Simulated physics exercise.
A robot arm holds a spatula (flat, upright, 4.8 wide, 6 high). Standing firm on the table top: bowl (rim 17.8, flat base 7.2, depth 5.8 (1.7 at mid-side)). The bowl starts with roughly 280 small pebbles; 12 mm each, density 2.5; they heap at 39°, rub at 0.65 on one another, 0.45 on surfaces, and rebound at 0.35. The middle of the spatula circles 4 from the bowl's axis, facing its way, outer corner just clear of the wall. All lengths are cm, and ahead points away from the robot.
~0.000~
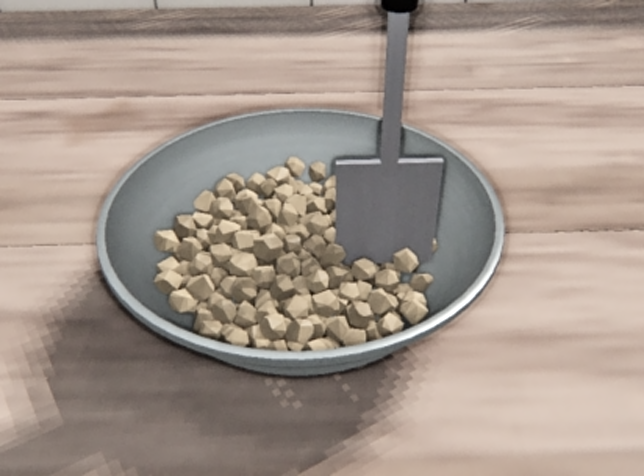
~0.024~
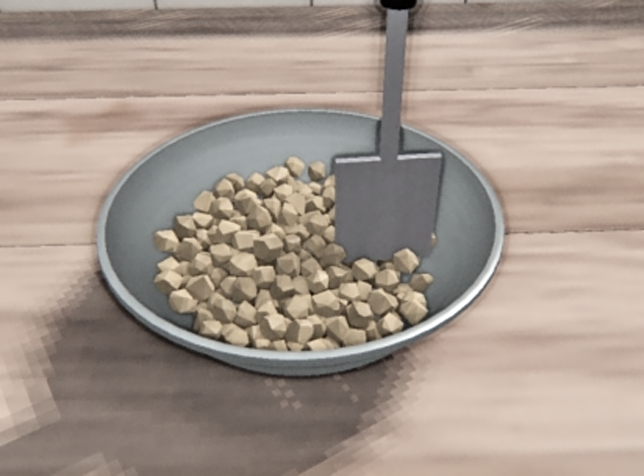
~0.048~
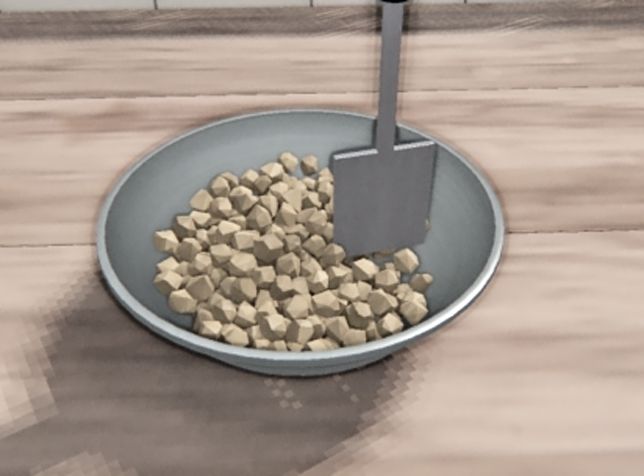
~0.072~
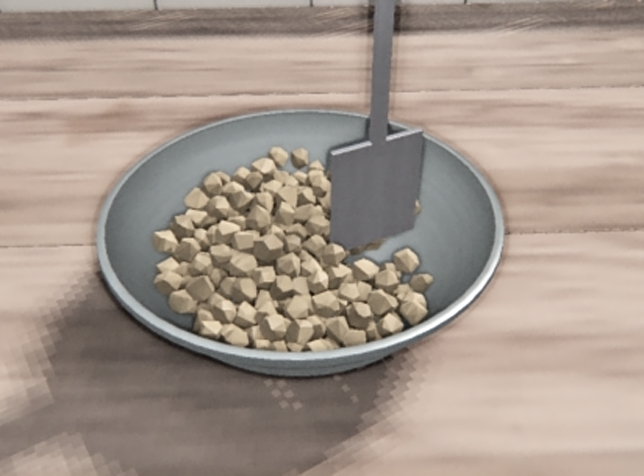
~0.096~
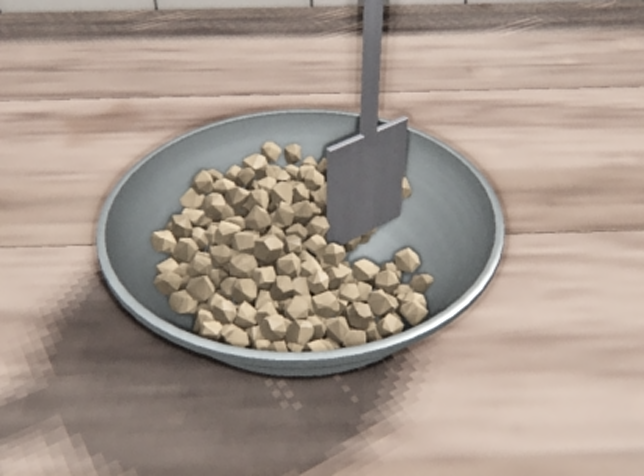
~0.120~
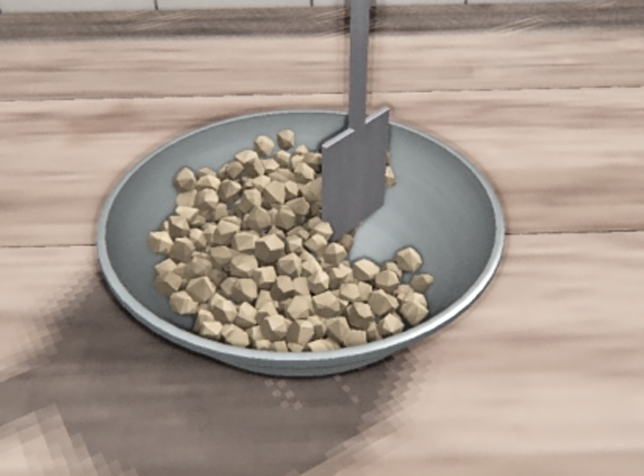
A spatula held upright in a shallow gray bowl of small tan pebbles sweeps a short way left and toward the back, turning as it goes and pushing the pebbles near it toward the back left of the bowl.
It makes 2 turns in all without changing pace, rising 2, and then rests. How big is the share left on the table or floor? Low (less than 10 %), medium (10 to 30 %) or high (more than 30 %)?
Share on the table or floor: Medium (10 to 30 %).
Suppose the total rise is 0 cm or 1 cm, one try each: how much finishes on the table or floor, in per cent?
Some 35 and 25 per cent.
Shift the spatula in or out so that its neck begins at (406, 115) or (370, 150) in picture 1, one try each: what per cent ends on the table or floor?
Some 15 and 15 per cent.
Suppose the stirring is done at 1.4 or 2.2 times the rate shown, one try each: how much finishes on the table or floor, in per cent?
Some 30 and 45 per cent.
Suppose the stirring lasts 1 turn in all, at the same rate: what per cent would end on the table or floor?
In that case some 10 per cent.
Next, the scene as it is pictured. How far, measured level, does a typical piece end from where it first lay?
Some 7 cm.
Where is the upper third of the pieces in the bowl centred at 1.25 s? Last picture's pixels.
Near (245, 249).
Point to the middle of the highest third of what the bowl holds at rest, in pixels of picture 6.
At about (299, 225).
By 0.69 s, 312° round, highest piece 8 above the table; 248 in the bowl, 28 on the table or floor, 3 in flight or on the tool.
By 1.25 s, 218° round, highest piece 7 above the table; 225 in the bowl, 53 on the table or floor, 1 in flight or on the tool.
By 1.74 s, 0° round, highest piece 7 above the table; 225 in the bowl, 54 on the table or floor.
By 2.44 s, 0° round, highest piece 7 above the table; 225 in the bowl, 54 on the table or floor.
Final count, 225 in the bowl, 54 on the table or floor. That is 19 % on the table or floor.
